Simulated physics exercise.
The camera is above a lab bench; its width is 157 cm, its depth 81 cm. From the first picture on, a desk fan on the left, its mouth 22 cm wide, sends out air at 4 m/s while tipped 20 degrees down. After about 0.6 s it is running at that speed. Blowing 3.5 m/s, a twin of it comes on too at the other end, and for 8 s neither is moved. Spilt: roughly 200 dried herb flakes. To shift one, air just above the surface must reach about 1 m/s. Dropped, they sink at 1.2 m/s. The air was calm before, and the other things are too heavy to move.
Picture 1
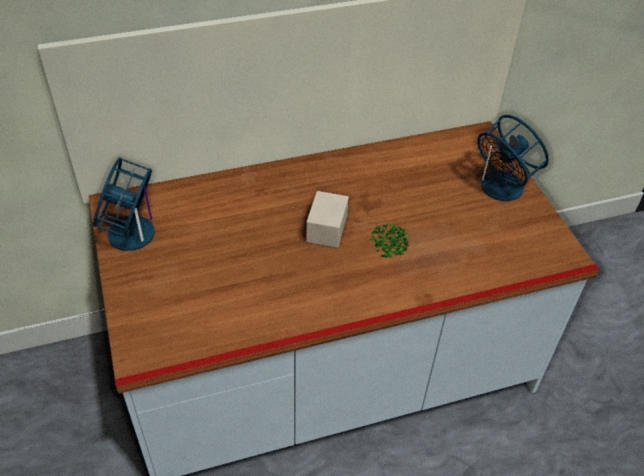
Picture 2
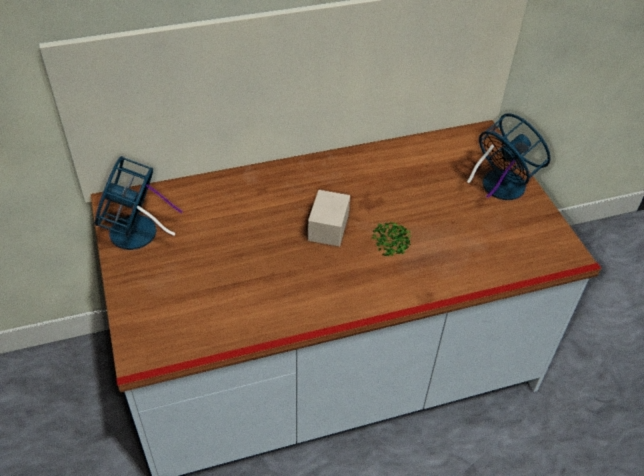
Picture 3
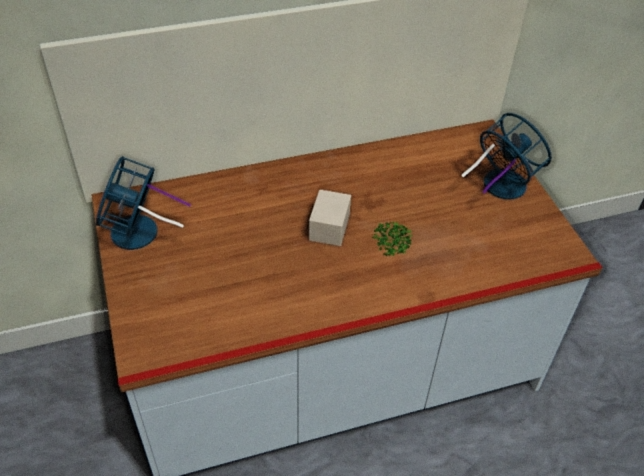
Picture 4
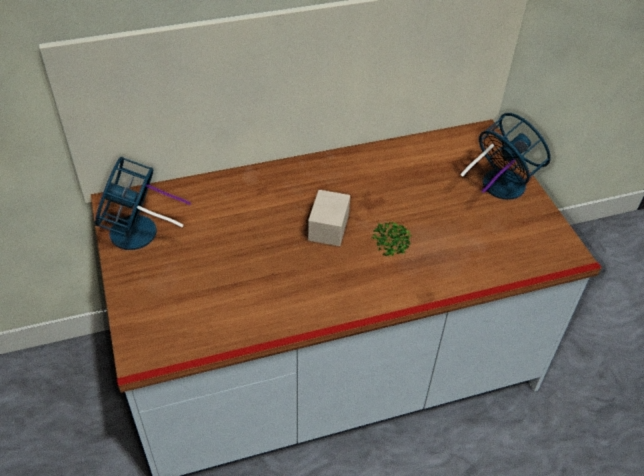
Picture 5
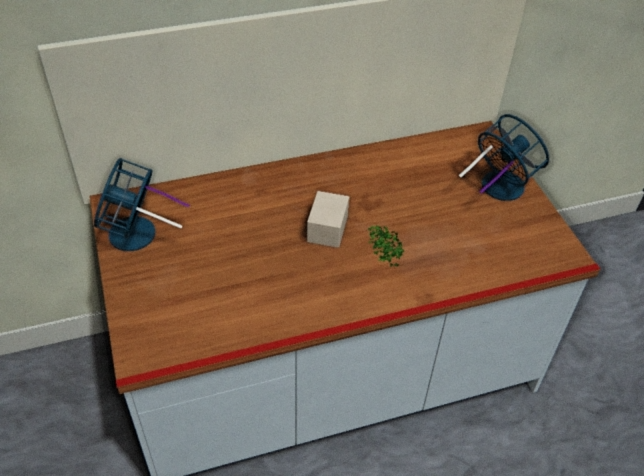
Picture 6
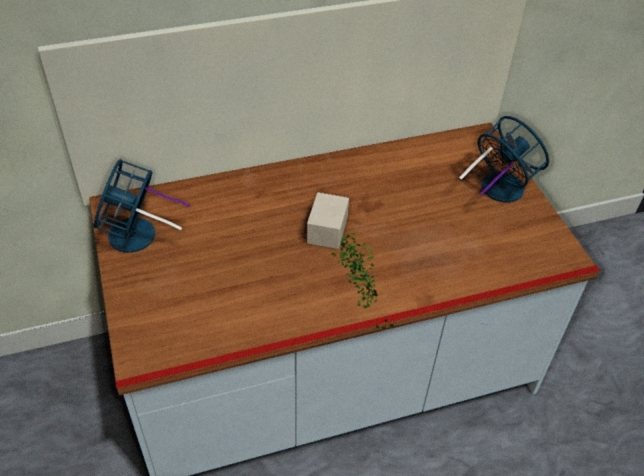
The footage shows two blue fans on a wooden-topped bench, their white and purple streamers lifting toward the middle, before green flakes beside a still, pale block spread and drift toward the red front edge and slightly left.
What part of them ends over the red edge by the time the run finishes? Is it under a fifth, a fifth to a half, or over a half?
It is over a half.
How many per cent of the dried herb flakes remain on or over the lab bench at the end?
My guess is near 0 per cent.
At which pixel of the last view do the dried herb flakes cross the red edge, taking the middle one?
The middle of the crossings lies near (374, 326) in the last picture.
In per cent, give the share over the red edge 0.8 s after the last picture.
About 90 %.
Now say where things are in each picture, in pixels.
In the first picture, the middle of the dried herb flakes is near (391, 240), none has stirred yet, the mouth of the desk fan is at (123, 198) and that of the second one at (512, 151).
In the second picture, the middle of the dried herb flakes is near (392, 239), none has stirred yet and the red edge is centred on (378, 323).
In the third picture, the middle of the dried herb flakes is near (393, 238), none has stirred yet and the top of a block is at (331, 207).
In the fourth picture, the middle of the dried herb flakes is near (392, 238) and none has stirred yet.
In the fifth picture, the middle of the dried herb flakes is near (386, 245), the farthest in sight from the desk fan is at (402, 255) and about 50 % have left their places.
In the sixth picture, the middle of the dried herb flakes is near (356, 268), the farthest in sight from the desk fan is at (392, 326) and all have left their places.
Then, 0.8 s after the last picture, 8 % are still on the top, 92 % are over the red edge.
Then, 1.8 s after the last picture, 2 % are still on the top, 98 % are over the red edge.
Then, 3.6 s after the last picture, 0 % are still on the top, 100 % are over the red edge.
Then, 7.2 s after the last picture, at the end, 100 % are over the red edge.
